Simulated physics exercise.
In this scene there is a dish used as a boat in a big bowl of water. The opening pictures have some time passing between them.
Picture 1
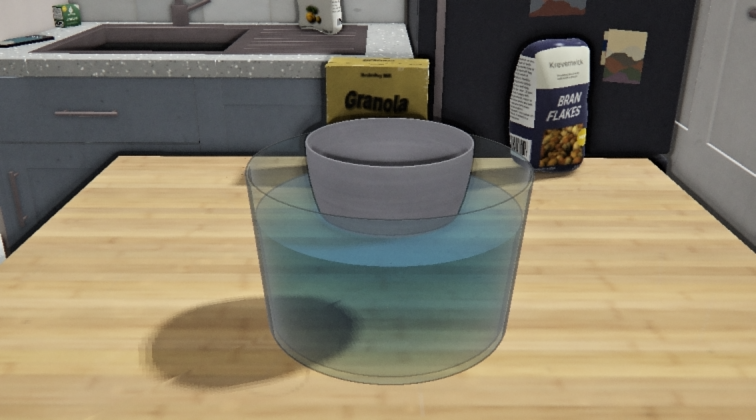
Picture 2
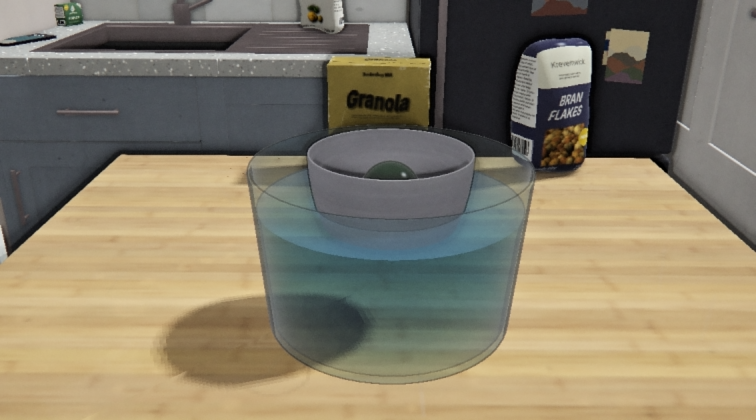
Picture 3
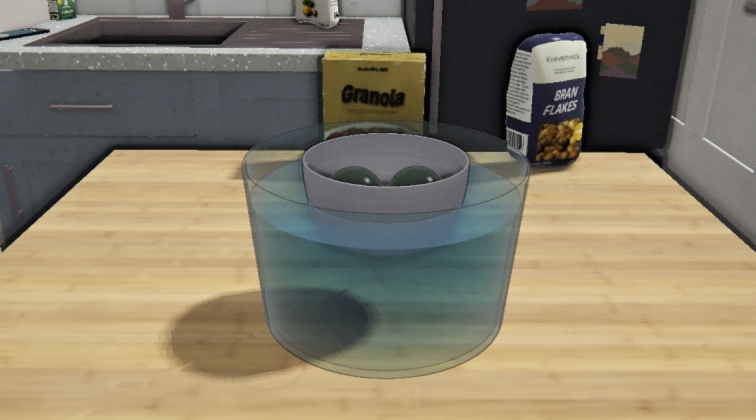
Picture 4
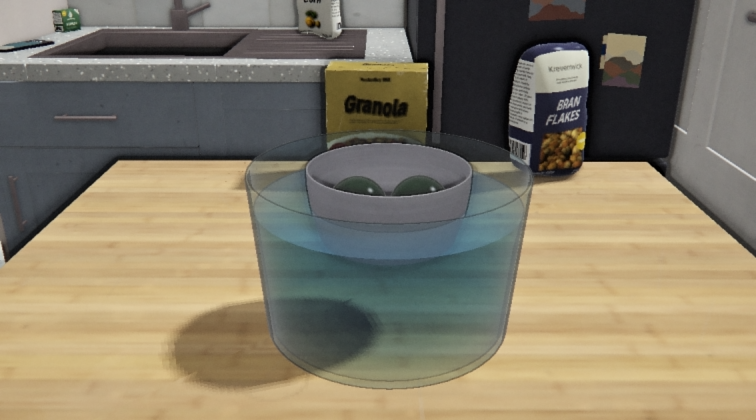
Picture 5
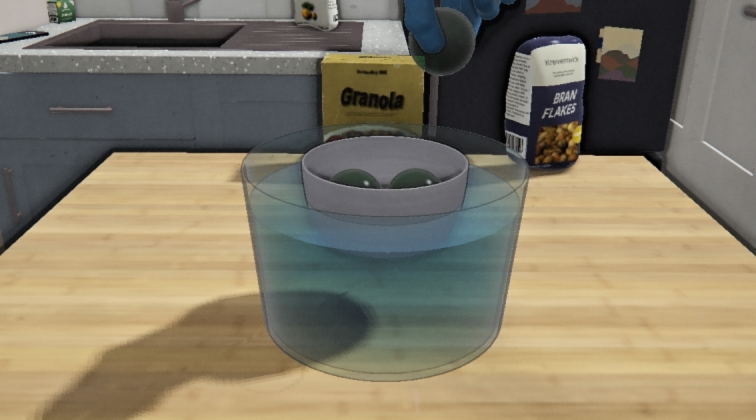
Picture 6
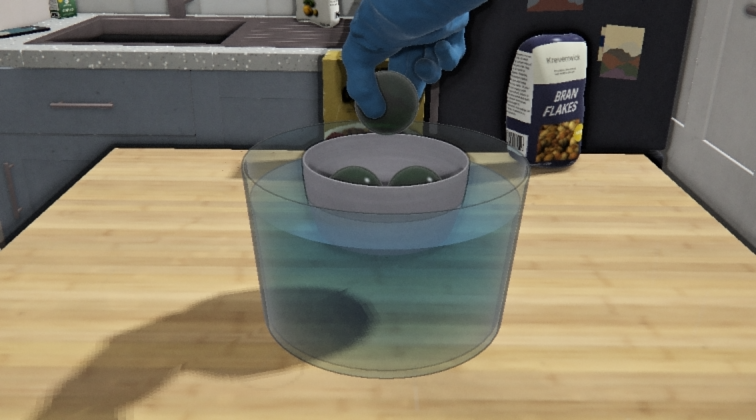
A gloved hand lowers another dark marble over the floating dish already holding two marbles.
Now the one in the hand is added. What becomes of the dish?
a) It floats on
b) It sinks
It floats on.
Shortly, the glass marble is in and the dish dips.
Then, it steadies; about a third of its side above the surface.
At the finish, the dish floats; about a third of its side above the surface.
